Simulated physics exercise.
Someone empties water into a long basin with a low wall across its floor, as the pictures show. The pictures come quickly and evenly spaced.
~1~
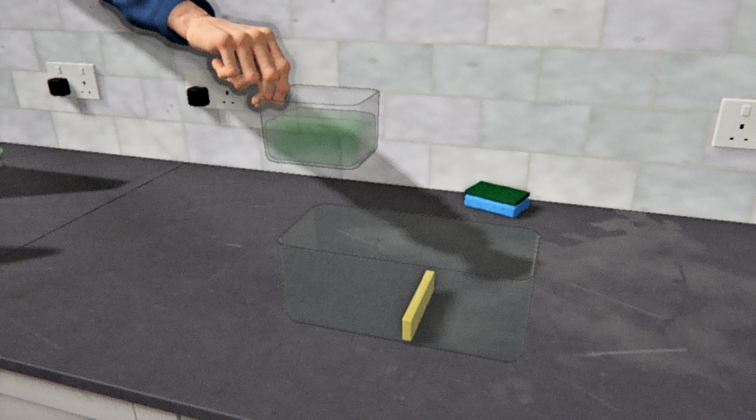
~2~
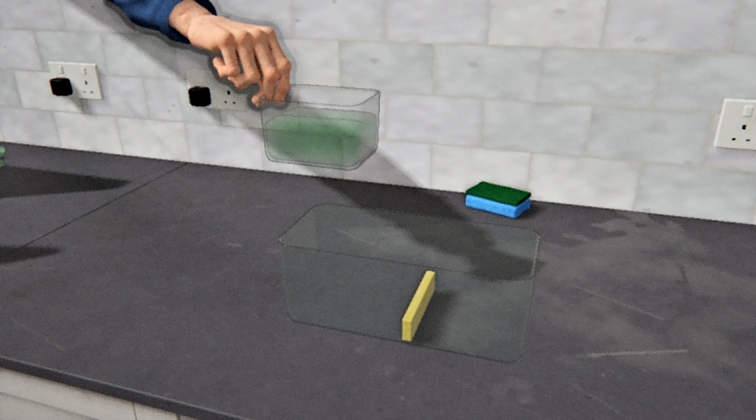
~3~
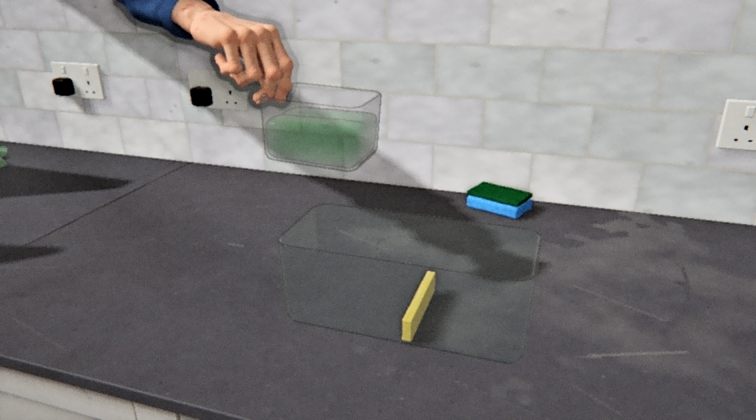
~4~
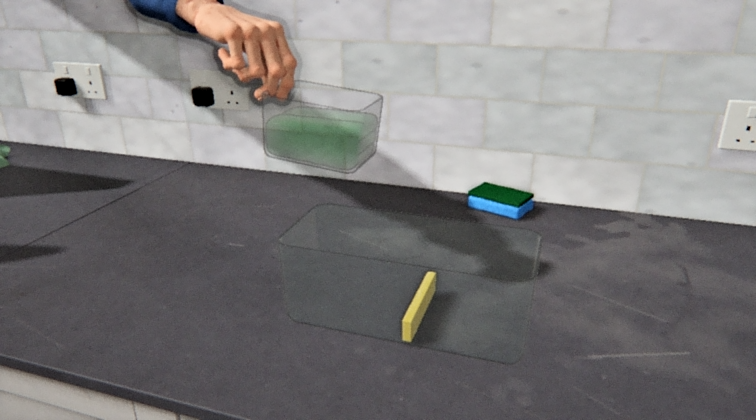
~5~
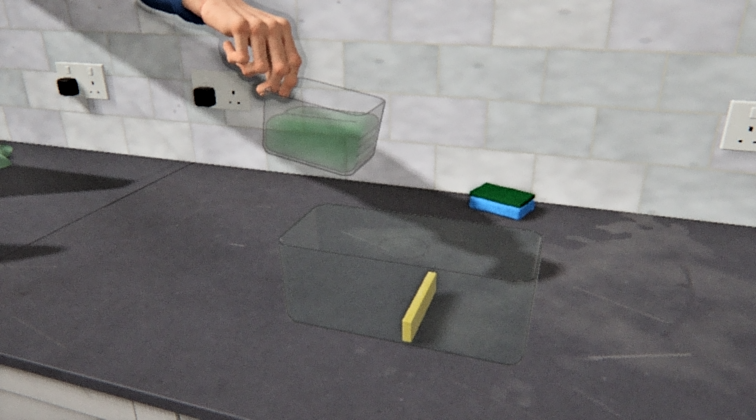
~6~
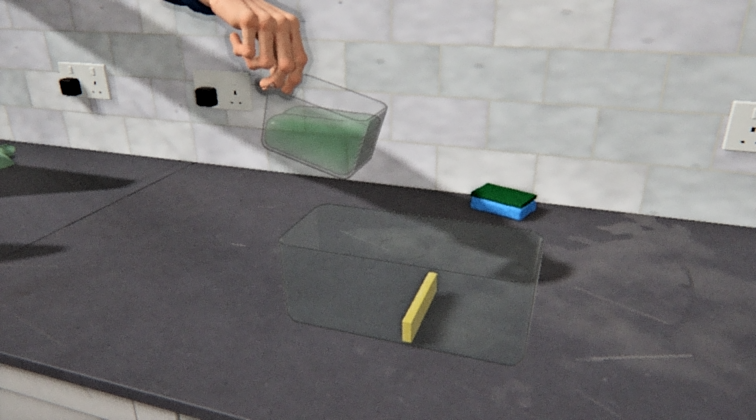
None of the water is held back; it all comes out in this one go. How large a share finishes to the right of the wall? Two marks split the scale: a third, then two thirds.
The share right of the wall fails to exceed two thirds but reaches one third.
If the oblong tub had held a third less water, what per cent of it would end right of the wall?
About 15 percent.
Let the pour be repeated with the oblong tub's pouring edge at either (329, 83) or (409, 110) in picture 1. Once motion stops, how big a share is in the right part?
In order, roughly 10 percent and 85 percent.
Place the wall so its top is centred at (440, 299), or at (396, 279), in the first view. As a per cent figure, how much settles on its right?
Try 1: Some 10 %; try 2: 75 %.
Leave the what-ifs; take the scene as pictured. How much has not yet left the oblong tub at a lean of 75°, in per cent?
Close to 60 parts in a hundred remain.
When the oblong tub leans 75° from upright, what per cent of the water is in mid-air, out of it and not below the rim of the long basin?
Roughly 35 per cent.
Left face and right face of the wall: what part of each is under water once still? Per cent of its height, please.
On the left it sits near 40, while on the right it sits near 50.
A moment on, the oblong tub is tipped on its side and 58 per cent is still to pour, 7 is left of the wall and 0 right of it.
Next, the oblong tub is tipped right over and 14 per cent is still to pour, 29 is left of the wall and 47 right of it.
Then the oblong tub is tipped right over and 2 per cent is still to pour, 50 is left of the wall and 46 right of it.
Later the oblong tub is tipped right over and 0 per cent is still to pour, 53 is left of the wall and 46 right of it.
At rest 53 per cent lies left of the wall, 46 right of it and 1 outside.
